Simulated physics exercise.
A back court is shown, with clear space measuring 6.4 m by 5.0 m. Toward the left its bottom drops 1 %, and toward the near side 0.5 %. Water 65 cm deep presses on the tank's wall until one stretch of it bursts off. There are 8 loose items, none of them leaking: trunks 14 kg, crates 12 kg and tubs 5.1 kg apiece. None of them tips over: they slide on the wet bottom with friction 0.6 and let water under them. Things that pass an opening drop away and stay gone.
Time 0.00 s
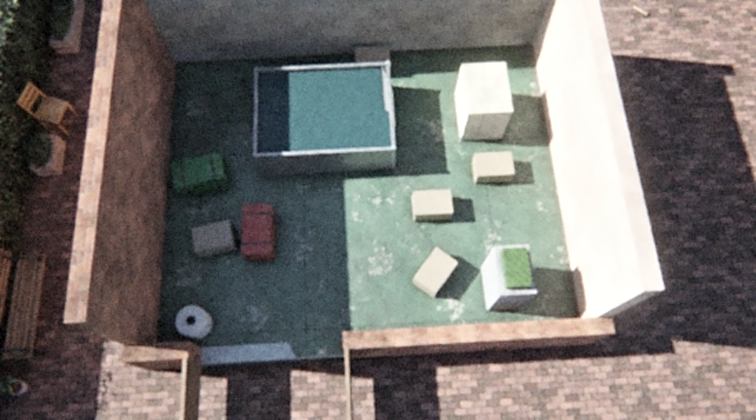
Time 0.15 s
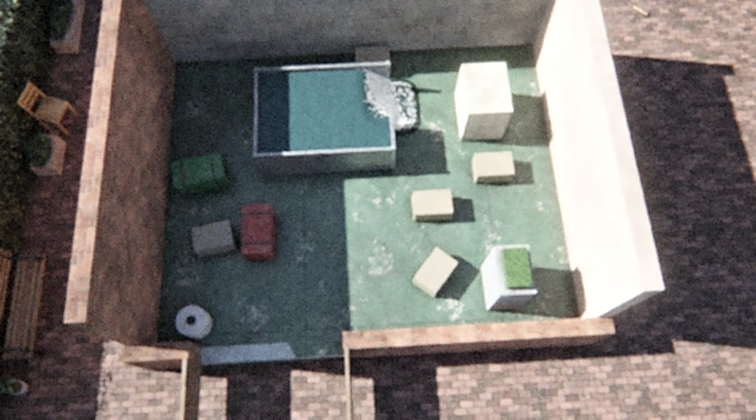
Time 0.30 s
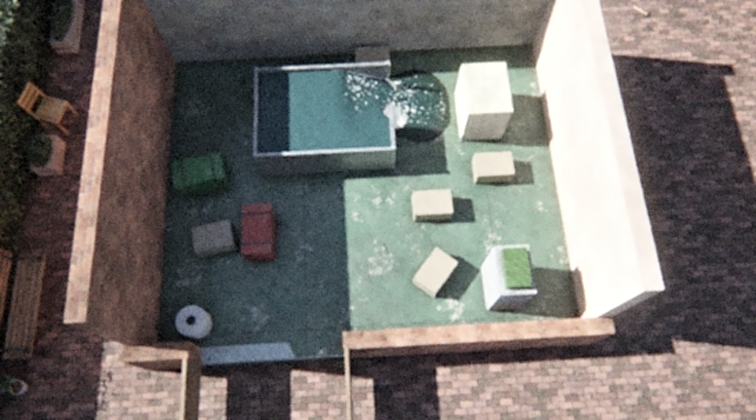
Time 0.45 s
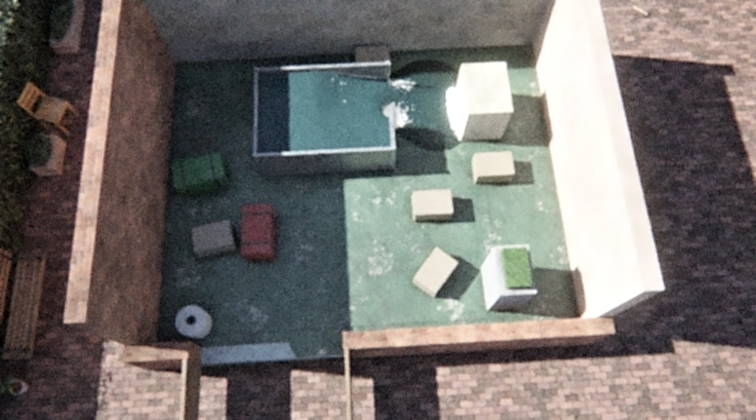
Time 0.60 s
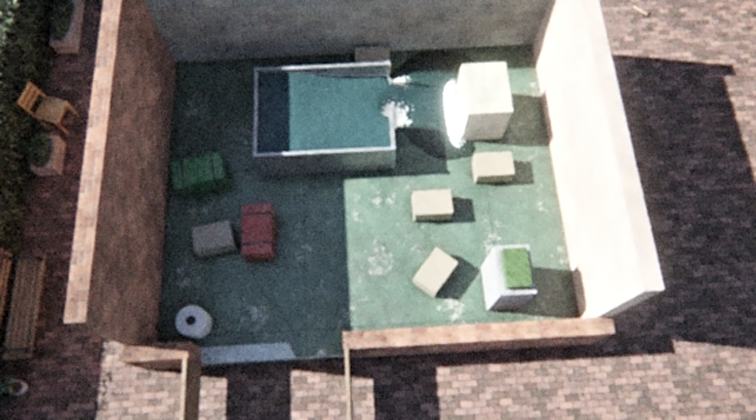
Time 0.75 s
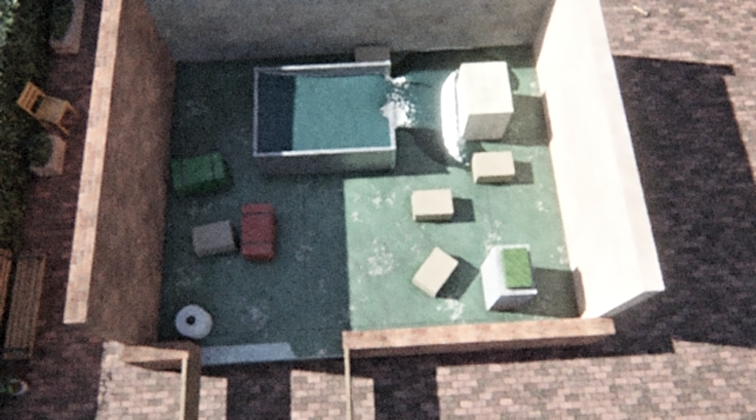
In a walled back court, water poured over the right side of a raised tank, splashed onto the green ground and spread against a pale block, while the scattered boxes and trunks stayed still.
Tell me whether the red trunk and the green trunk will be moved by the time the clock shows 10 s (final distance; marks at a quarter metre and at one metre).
One by one: Red trunk: Small move, green trunk: Small move.
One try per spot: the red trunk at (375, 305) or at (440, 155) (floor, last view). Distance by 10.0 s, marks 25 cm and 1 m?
Outcomes in order: It is taken a long way; it is taken a long way.
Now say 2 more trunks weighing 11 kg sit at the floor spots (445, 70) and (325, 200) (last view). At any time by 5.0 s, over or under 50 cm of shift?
So it goes across the line, then behind the line.
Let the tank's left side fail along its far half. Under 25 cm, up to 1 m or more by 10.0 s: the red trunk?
So the red trunk shifts partway.
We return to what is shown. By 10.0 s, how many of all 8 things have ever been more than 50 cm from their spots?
The answer here is 5.
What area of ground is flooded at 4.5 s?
Somewhere around 24 m2, roughly.
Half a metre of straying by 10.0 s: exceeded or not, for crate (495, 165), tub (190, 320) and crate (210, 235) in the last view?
First one went too far, second one stayed inside, third one stayed inside.
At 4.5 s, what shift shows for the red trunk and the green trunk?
Close to 0 and 0 centimetres by then.
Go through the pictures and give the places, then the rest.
In the first frame, the red trunk at (257, 228), on the bottom; the green trunk at (198, 169) rests on the ground; water covers 3.2 m2; 0 of 8 have shifted.
In the second frame, the red trunk at (257, 228), on the bottom; the green trunk at (198, 169) rests on the ground; water covers 3.7 m2; 0 of 8 have shifted.
In the third frame, the red trunk at (257, 228) rests on the ground; the green trunk at (198, 169) rests on the ground; water covers 4.4 m2; 0 of 8 have shifted.
In the fourth frame, the red trunk at (257, 228), on the bottom; the green trunk at (198, 169) rests on the ground; water covers 5.0 m2; 0 of 8 have shifted.
In the fifth frame, the red trunk at (257, 228), on the bottom; the green trunk at (198, 169) rests on the ground; 5.6 m2 under water; 0 of 8 have shifted.
In the sixth frame, the red trunk at (257, 228), on the bottom; the green trunk at (198, 169), on the bottom; 6.2 m2 under water; 0 of 8 have shifted.
After 2.0 s the red trunk is near (257, 228), 0.0 m from its start, aground; the green trunk is near (198, 169), 0.0 m from its start, aground; 0 of 8 are out; 0 afloat.
After 4.5 s the red trunk is near (257, 228), 0.0 m from its start, aground; the green trunk is near (198, 169), 0.0 m from its start, aground; 0 of 8 are out; 3 afloat.
After 7.0 s the red trunk is near (249, 225), 0.1 m from its start, aground; the green trunk is near (198, 169), 0.0 m from its start, aground; 0 of 8 are out; 4 afloat.
After 10.0 s the red trunk is near (232, 213), 0.5 m from its start, afloat; the green trunk is near (221, 133), 0.7 m from its start, afloat; 0 of 8 are out; 7 afloat.
